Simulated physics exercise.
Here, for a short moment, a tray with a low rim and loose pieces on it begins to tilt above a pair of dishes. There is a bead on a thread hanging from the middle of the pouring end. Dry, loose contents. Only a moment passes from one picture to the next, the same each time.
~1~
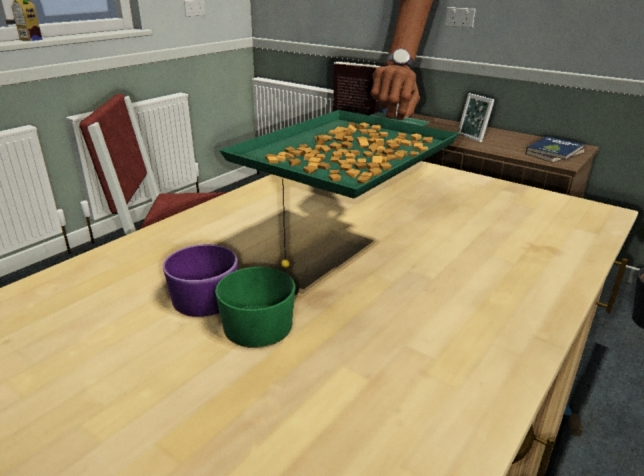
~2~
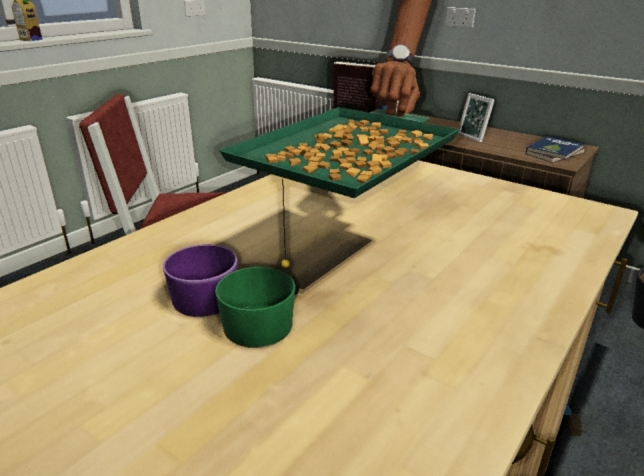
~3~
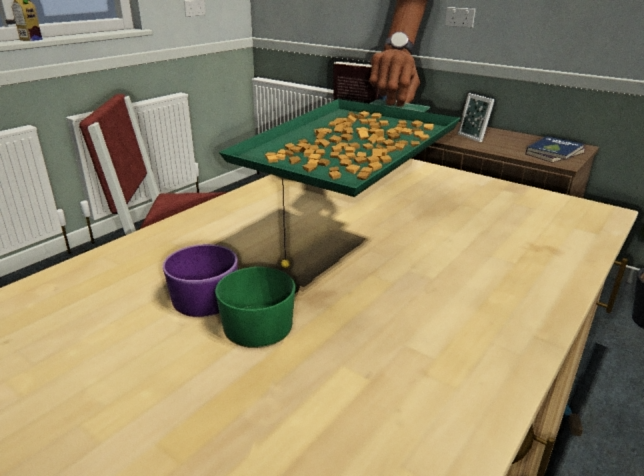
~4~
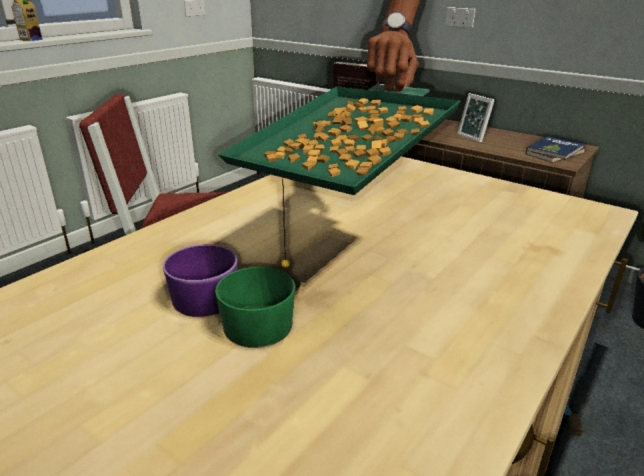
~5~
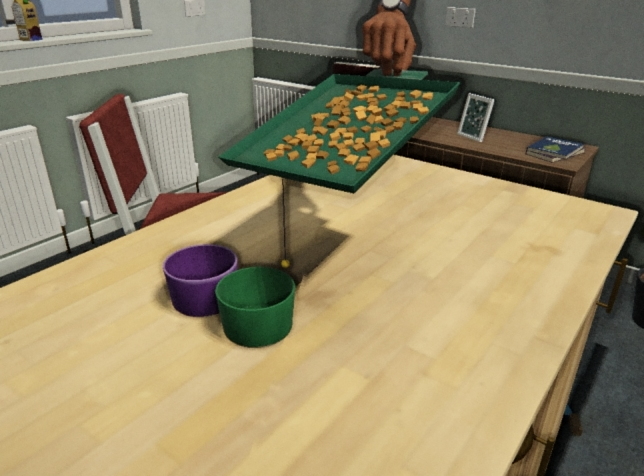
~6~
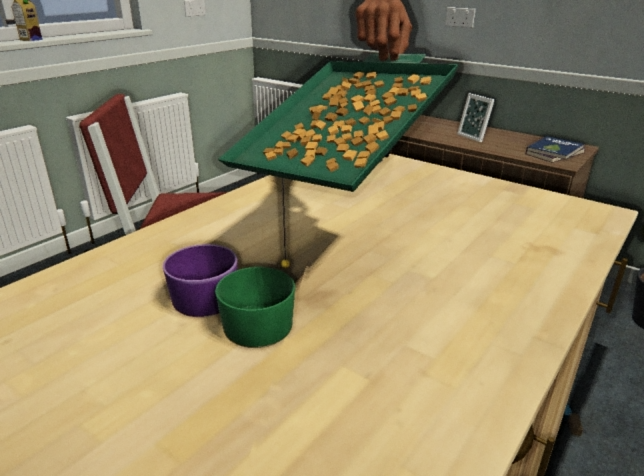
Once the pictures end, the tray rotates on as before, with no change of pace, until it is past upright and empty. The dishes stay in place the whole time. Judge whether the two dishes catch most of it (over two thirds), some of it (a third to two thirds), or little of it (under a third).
They catch most of it.
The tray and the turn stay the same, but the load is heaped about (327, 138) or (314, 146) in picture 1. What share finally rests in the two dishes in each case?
Shares in turn: 90 % and 90 %.
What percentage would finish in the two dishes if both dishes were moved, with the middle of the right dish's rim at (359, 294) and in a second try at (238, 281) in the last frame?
It works out to 0 percent and then 70 percent.
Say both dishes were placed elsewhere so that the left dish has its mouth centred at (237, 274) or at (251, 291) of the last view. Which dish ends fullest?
Try one: The dish on the left-hand side; try two: The dish on the left-hand side.
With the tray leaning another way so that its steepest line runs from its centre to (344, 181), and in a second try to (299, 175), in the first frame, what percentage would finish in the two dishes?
The first comes to 0 %, while the second comes to 50 %.
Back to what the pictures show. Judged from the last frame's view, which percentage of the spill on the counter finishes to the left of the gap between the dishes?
Reading: Around 20 %.
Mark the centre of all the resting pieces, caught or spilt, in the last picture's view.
I'd say the middle ends up at about (217, 302).
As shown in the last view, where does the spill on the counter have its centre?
Near (252, 302).
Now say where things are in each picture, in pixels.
The first picture shows corners of the pouring end near (226, 150) and (355, 186), level; middle of the load near (347, 145), cereal squares; left dish near (174, 293); right dish near (229, 322); bead on its thread near (285, 264).
The second picture shows corners of the pouring end near (225, 150) and (354, 186), level; middle of the load near (347, 143).
The third picture shows corners of the pouring end near (225, 151) and (354, 185), tipped barely, lowest at the left corner; middle of the load near (347, 137).
The fourth picture shows corners of the pouring end near (224, 153) and (353, 183), tipped a little, lowest at the left corner; middle of the load near (346, 129).
The fifth picture shows corners of the pouring end near (224, 155) and (352, 182), tipped clearly, lowest at the left corner; middle of the load near (345, 120).
The sixth picture shows corners of the pouring end near (224, 157) and (350, 181), tipped clearly, lowest at the left corner; middle of the load near (342, 112); left dish near (174, 293); right dish near (229, 322).
Shortly afterwards, tray tipped steeply; all but a few on the tray; a little in the air.
Next, tray tipped right over; a little on the tray; near a quarter in the right dish; near a third in the left dish; a little outside both; near a quarter in the air.
Some moments later, tray tipped past a quarter turn; near a third in the right dish; near half in the left dish; near a quarter outside both.
In the end, tray tipped past a quarter turn; near a third in the right dish; near half in the left dish; near a quarter outside both.
